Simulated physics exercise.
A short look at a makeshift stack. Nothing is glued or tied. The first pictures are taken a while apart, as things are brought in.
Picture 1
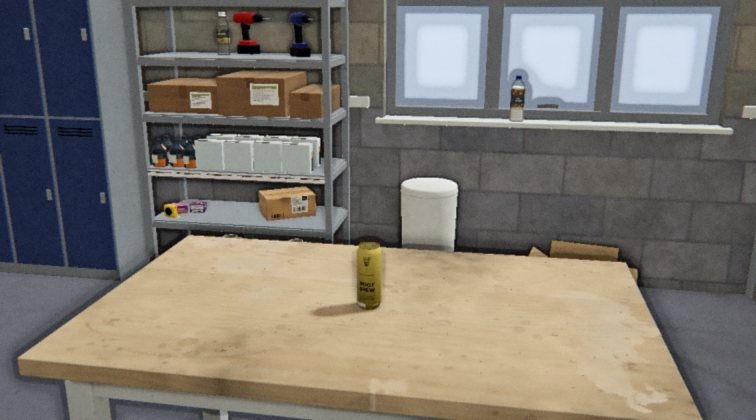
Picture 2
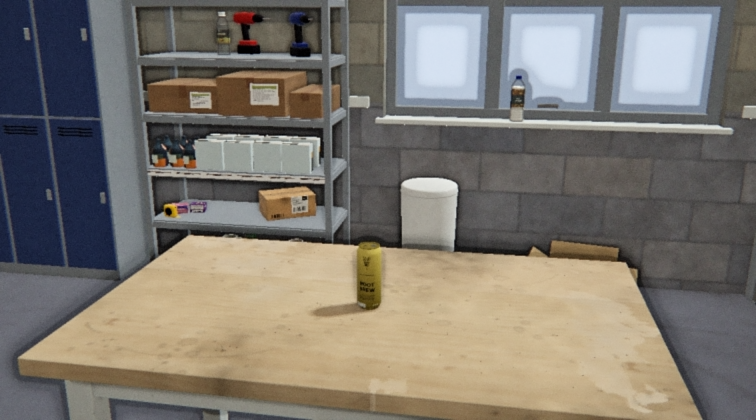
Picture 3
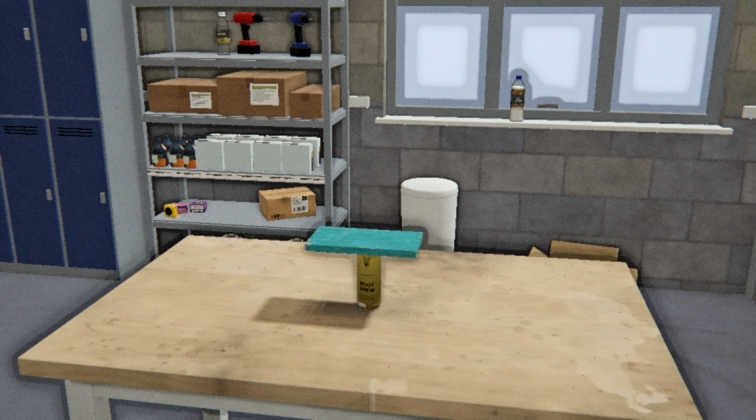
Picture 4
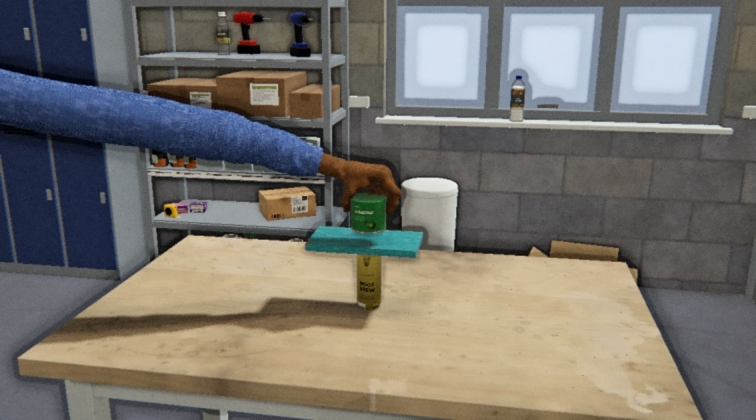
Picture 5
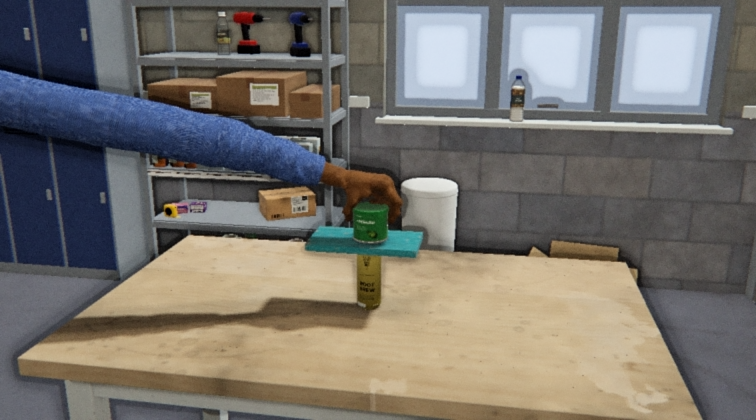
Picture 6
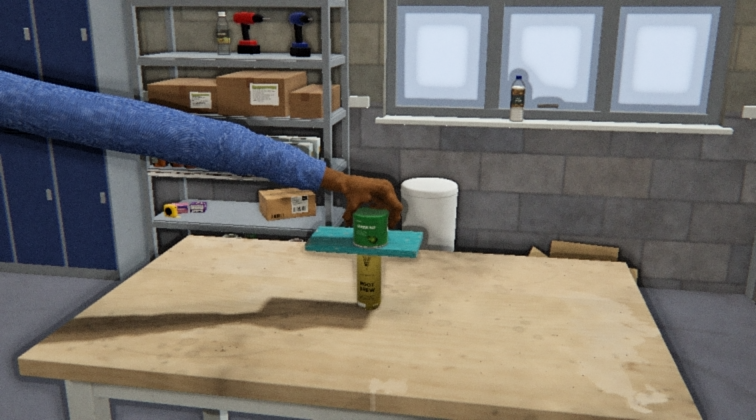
In a garage workshop, a yellow can stood on a wooden table, then a teal board appeared across its top, and a hand reached in from the left and lowered a green tin onto the board.
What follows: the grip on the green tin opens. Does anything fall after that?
The stack holds.
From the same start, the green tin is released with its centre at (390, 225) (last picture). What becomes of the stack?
Then it holds.
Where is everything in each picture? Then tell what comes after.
In the first frame, the last thing is not in view yet; yellow can (369, 276).
In the second frame, the last thing is not in view yet; yellow can (369, 276).
In the third frame, the last thing is not in view yet; yellow can (369, 276).
The fourth frame shows still above its spot; green tin (368, 213); yellow can (369, 276).
The fifth frame shows still above its spot; green tin (371, 222); yellow can (369, 276).
The sixth frame shows in place under the hand; green tin (371, 227); yellow can (369, 276).
Then, 0.30 s later than the last frame, all is still.
Then, 0.70 s later than the last frame, green tin resting near (371, 228).
When it is over, all 3 as before. End places, in pixels of the last picture, green tin near (371, 228). The stack stays up.
